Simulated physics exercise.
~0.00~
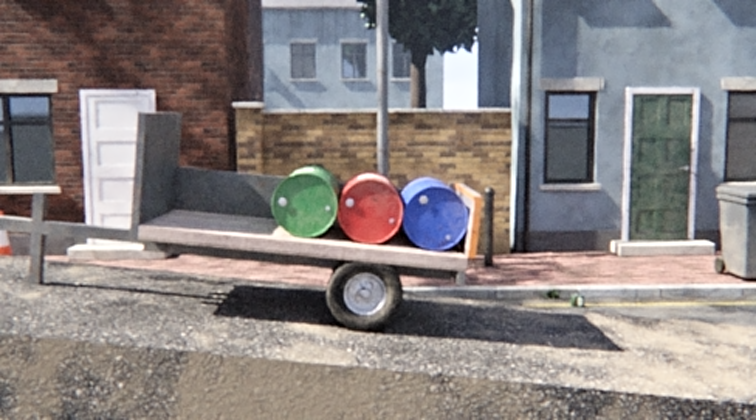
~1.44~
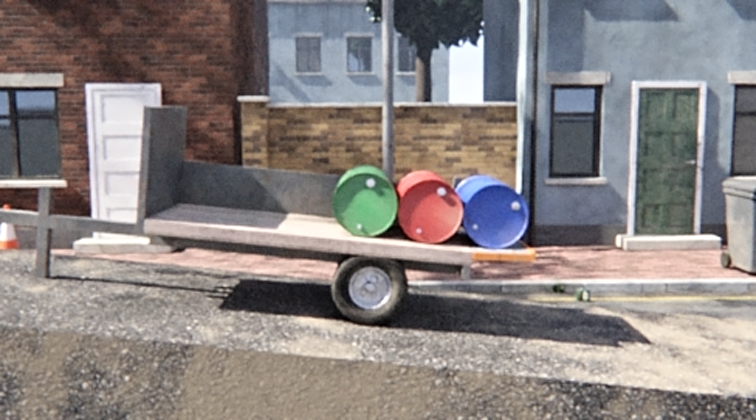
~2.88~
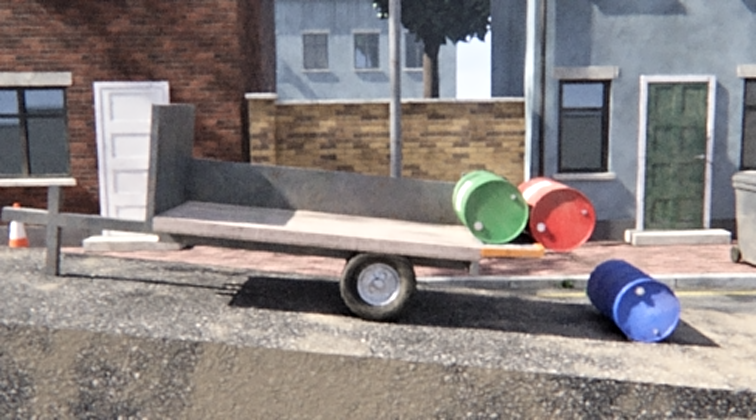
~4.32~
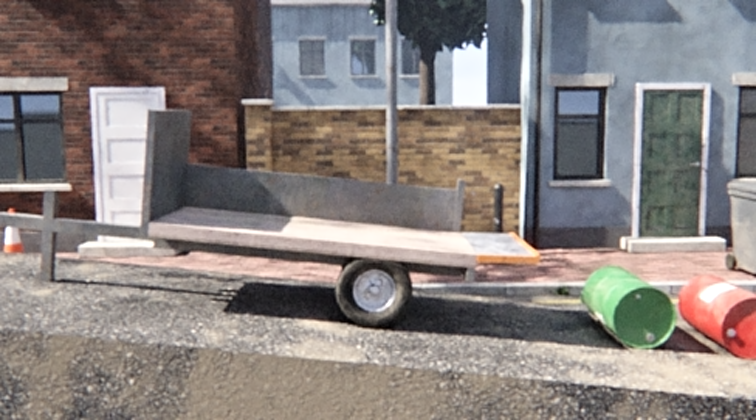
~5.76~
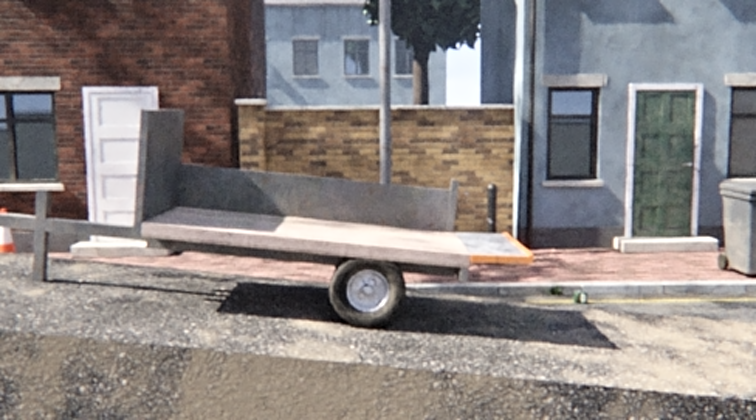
Three metal drums, green, red and blue from left to right, lie on their sides near the low right end of a flatbed trailer on a sloping street, seen side-on by a slightly swaying camera. Behind stand a brick building with a white door, a low wall and a blue-grey house with a green door. The tailgate drops open and the drums roll right. The blue one falls to the road first, with the red and green following over the edge. Both roll away to the right, leaving the trailer empty and no drums in sight.
